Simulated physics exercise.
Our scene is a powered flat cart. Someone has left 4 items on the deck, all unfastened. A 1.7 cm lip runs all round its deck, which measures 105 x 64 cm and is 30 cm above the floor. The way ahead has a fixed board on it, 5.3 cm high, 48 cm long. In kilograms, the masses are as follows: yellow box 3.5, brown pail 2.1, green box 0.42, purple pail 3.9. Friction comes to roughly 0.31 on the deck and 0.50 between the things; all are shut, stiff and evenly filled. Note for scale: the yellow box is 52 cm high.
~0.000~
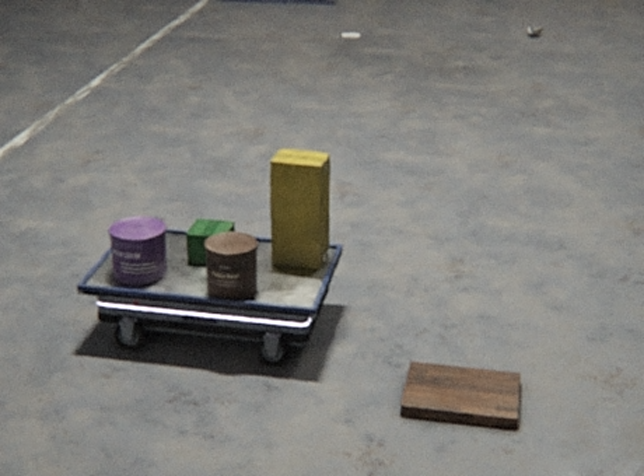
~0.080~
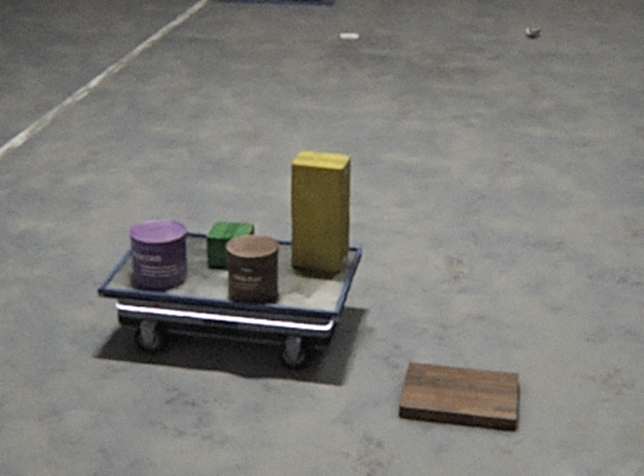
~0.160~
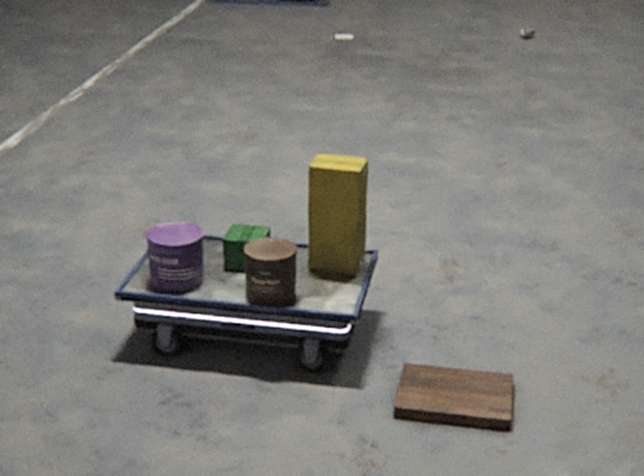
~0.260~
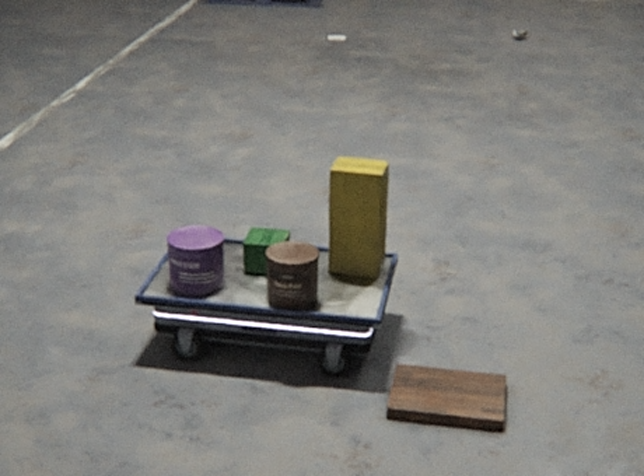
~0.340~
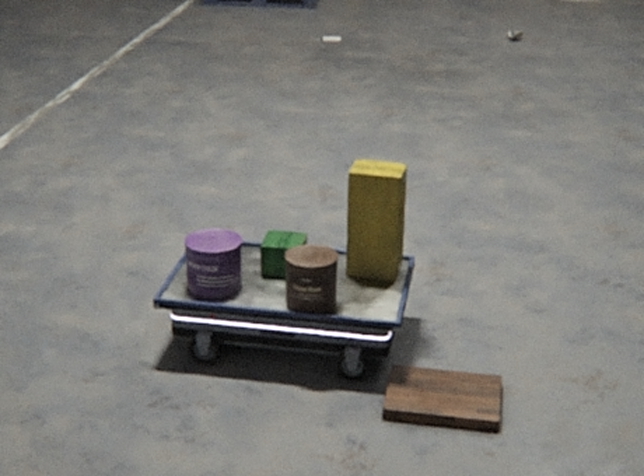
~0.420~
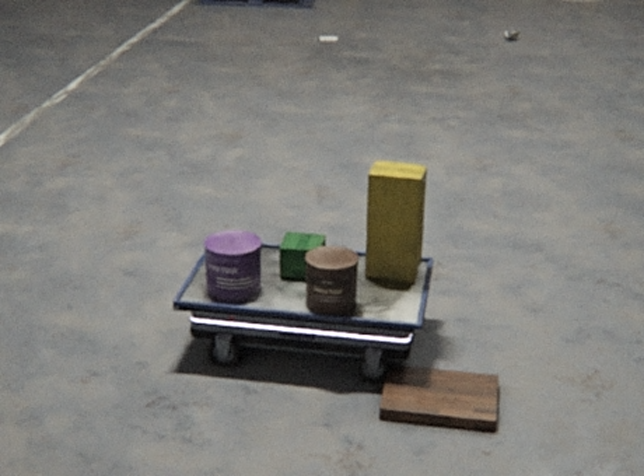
The clip opens on a low flat cart carrying a purple container, a brown container, a small green box and a tall yellow box, left of a wooden board on a grey floor. The cart rolls steadily rightward, its load keeping its arrangement, until its front right wheel is close beside the board.
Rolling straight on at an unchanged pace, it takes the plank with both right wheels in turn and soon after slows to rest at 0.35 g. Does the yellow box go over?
No.
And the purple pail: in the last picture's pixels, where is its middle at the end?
Its middle comes to rest around (636, 296).
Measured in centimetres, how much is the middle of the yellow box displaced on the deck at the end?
It ends about 4 centimetres from where it started.
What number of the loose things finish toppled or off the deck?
I count 0.
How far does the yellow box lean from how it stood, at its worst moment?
14° at most.
Around 0.92 s, cart has run 120 cm; yellow box at 13° to upright near (542, 227); brown pail shifted 4 cm; purple pail shifted 2 cm.
Around 1.22 s, cart has run 159 cm; yellow box shifted 3 cm near (637, 242); brown pail shifted 5 cm; purple pail shifted 4 cm.
Finally (2.4 s), all 4 still in place (within 10 cm).
